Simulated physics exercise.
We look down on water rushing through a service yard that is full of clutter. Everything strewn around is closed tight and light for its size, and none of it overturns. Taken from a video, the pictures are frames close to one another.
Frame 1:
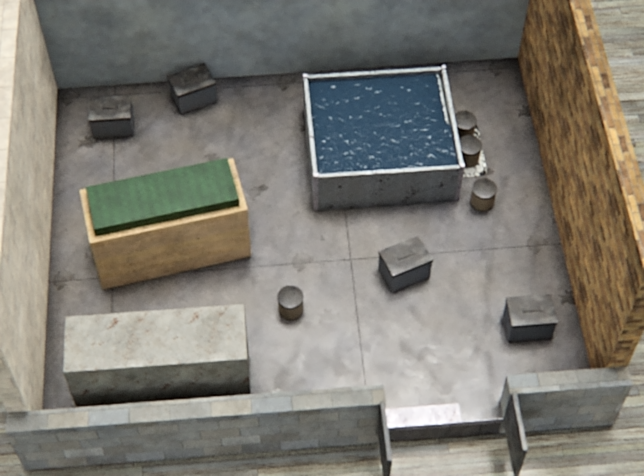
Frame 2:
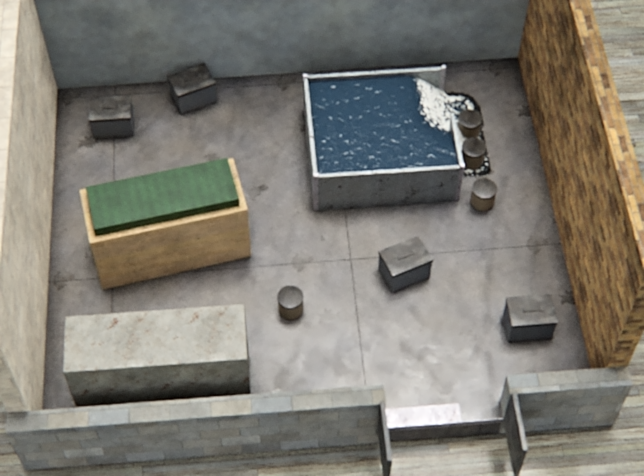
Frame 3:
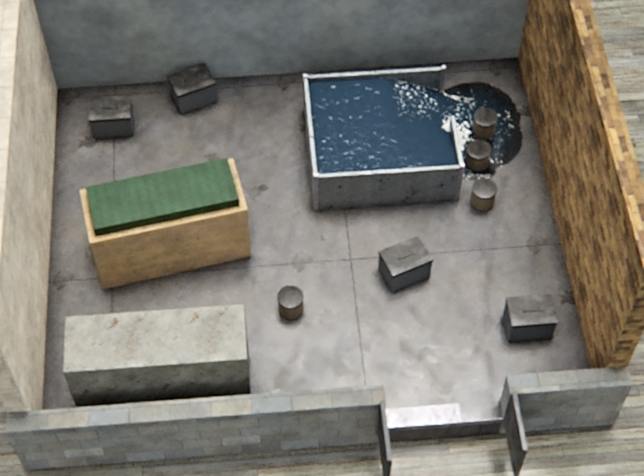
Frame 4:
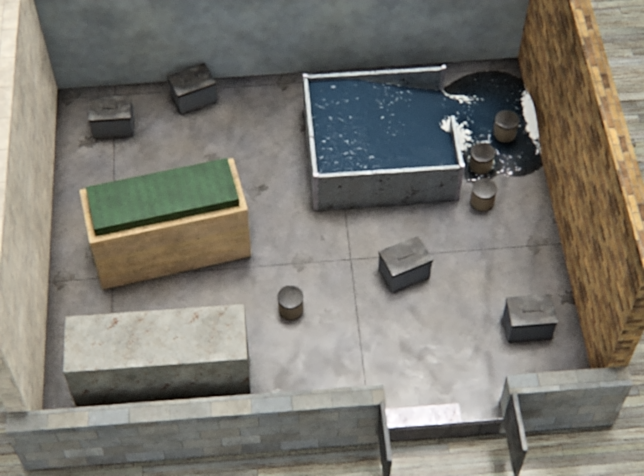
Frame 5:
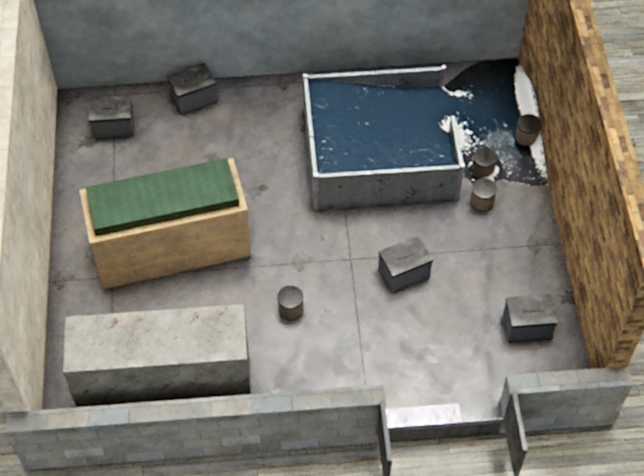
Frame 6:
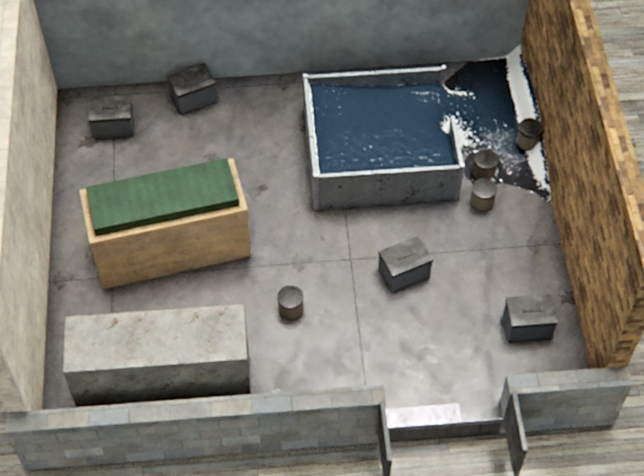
In a walled yard, water bursts from a tank's right side and pushes two pails rightward.
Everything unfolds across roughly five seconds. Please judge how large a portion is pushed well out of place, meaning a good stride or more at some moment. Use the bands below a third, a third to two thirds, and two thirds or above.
It falls a third to two thirds.
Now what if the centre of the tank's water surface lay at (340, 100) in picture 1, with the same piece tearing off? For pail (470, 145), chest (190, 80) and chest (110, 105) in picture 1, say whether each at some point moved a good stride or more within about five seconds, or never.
Object by object, in turn: Travelled a good distance, lingered near its place, lingered near its place.
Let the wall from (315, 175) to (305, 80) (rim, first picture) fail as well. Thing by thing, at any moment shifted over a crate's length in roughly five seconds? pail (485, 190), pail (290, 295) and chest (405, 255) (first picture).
One after another: Never gets that far, then goes the distance, then never gets that far.
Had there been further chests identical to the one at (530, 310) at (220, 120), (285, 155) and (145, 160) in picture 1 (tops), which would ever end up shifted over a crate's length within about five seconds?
Listed in sequence, the answers are remains nearby, remains nearby and remains nearby.
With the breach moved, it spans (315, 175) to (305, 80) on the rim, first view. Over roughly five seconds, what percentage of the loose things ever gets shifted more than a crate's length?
That works out to some 40 %.
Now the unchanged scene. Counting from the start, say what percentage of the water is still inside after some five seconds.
That comes to roughly 94 parts in a hundred.
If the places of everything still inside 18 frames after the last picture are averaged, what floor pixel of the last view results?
Near (345, 234).
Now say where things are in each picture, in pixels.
In the first frame, a pail at (465, 120), on the bottom; a pail at (470, 145), on the bottom; 0 of 8 have shifted.
In the second frame, a pail at (470, 118) rests on the ground, close to its start; a pail at (474, 147), on the bottom, close to its start; 2 of 8 have shifted.
In the third frame, a pail at (486, 117), afloat, close to its start; a pail at (479, 149), on the bottom, close to its start; 2 of 8 have shifted.
In the fourth frame, a pail at (507, 119) floats, a stride from its start; a pail at (483, 152) rests on the ground, close to its start; 2 of 8 have shifted.
In the fifth frame, a pail at (530, 123), afloat, a stride from its start; a pail at (486, 156) rests on the ground, close to its start; 2 of 8 have shifted.
In the sixth frame, a pail at (531, 127), afloat, a stride from its start; a pail at (487, 159) rests on the ground, close to its start; 2 of 8 have shifted.
A moment on, 1 of 8 are well off their spots; 1 afloat.
Next, 2 of 8 are well off their spots; 0 afloat.
Later, 4 of 8 are well off their spots; 2 afloat.
In the end, 4 of 8 are well off their spots, and 4 have been at some point; 2 afloat.
